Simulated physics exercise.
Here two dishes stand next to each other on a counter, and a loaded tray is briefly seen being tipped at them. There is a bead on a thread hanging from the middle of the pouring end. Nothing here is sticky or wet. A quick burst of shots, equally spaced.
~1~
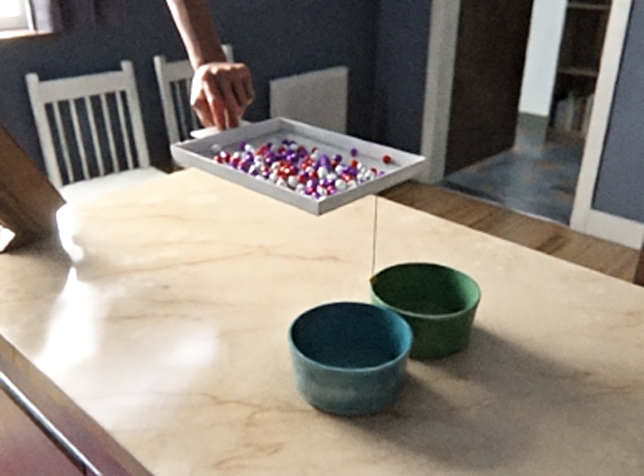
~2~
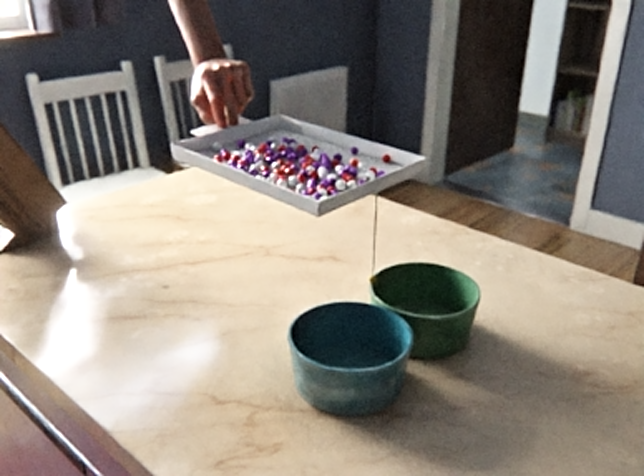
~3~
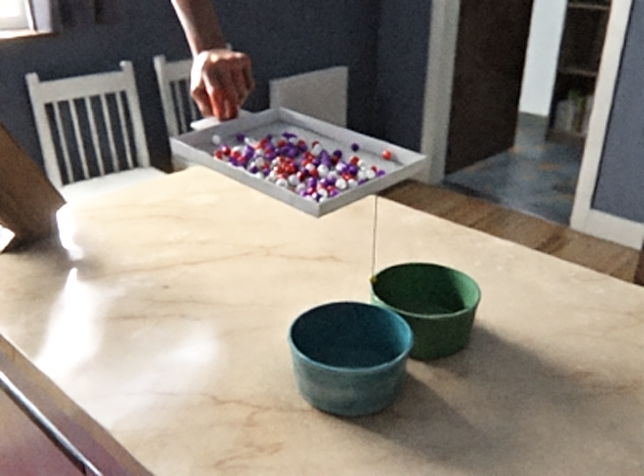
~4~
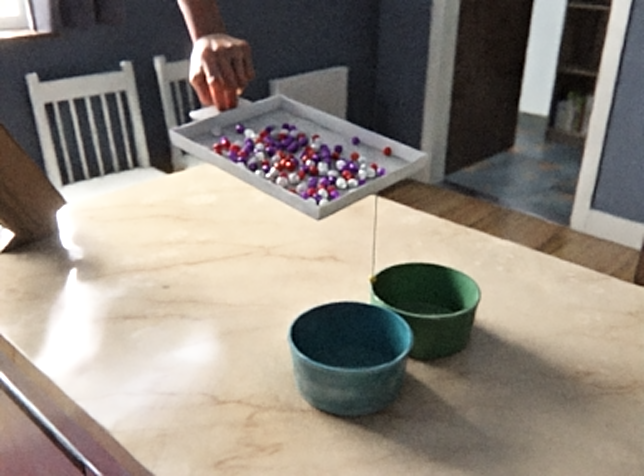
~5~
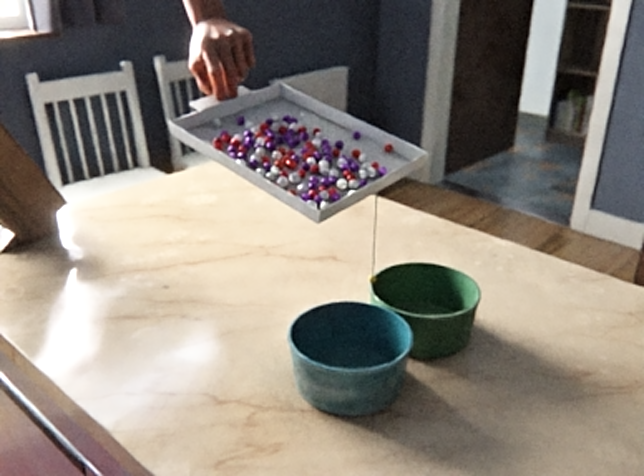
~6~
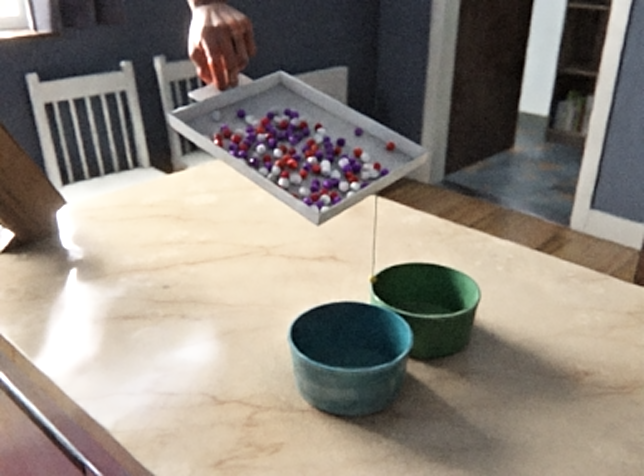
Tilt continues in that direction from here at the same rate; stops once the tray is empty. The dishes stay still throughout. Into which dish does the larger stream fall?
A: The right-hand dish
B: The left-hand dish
Answer: B.
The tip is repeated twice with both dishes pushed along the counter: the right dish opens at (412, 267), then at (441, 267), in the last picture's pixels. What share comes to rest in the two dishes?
First case 90 in a hundred, second case 50 in a hundred.
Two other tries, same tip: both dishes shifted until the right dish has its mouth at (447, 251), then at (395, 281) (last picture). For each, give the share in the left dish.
Roughly 0 per cent, then roughly 100 per cent.
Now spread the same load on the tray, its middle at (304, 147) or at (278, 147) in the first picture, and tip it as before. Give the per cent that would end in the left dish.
Near 90 per cent and near 100 per cent.
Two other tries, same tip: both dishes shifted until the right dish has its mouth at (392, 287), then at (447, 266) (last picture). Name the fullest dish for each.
Well, the first try goes to the leftward dish and the second to the leftward dish.
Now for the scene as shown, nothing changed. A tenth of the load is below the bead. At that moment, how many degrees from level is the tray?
The tilt is near 90° by then.
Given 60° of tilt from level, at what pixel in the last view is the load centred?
Near (318, 172).
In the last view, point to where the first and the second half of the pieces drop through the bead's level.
About (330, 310) to begin with, then about (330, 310).
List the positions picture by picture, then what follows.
In the first frame, corners of the pouring end at (319, 200) and (423, 158), level; middle of the load at (295, 170), round plastic beads; left dish at (397, 378); right dish at (469, 325); bead on its thread at (373, 279).
In the second frame, corners of the pouring end at (319, 200) and (423, 158), level; middle of the load at (295, 169).
In the third frame, corners of the pouring end at (319, 202) and (424, 157), tipped barely, lowest at the left corner; middle of the load at (295, 166).
In the fourth frame, corners of the pouring end at (319, 206) and (424, 155), tipped a little, lowest at the left corner; middle of the load at (295, 163).
In the fifth frame, corners of the pouring end at (319, 209) and (425, 153), tipped a little, lowest at the left corner; middle of the load at (296, 159).
In the sixth frame, corners of the pouring end at (319, 212) and (426, 151), tipped clearly, lowest at the left corner; middle of the load at (297, 158), nearly all on the move; left dish at (397, 378); right dish at (469, 325).
Soon, tray tipped steeply; nearly all on the tray; a stray few in the air.
A while on, tray tipped right over; about a quarter on the tray; about two thirds in the left dish; a stray few outside both; about a quarter in the air.
Towards the end, tray tipped past a quarter turn; nearly all in the left dish; a stray few outside both.
Finally, tray tipped past a quarter turn; nearly all in the left dish; none in the right dish; a stray few outside both.
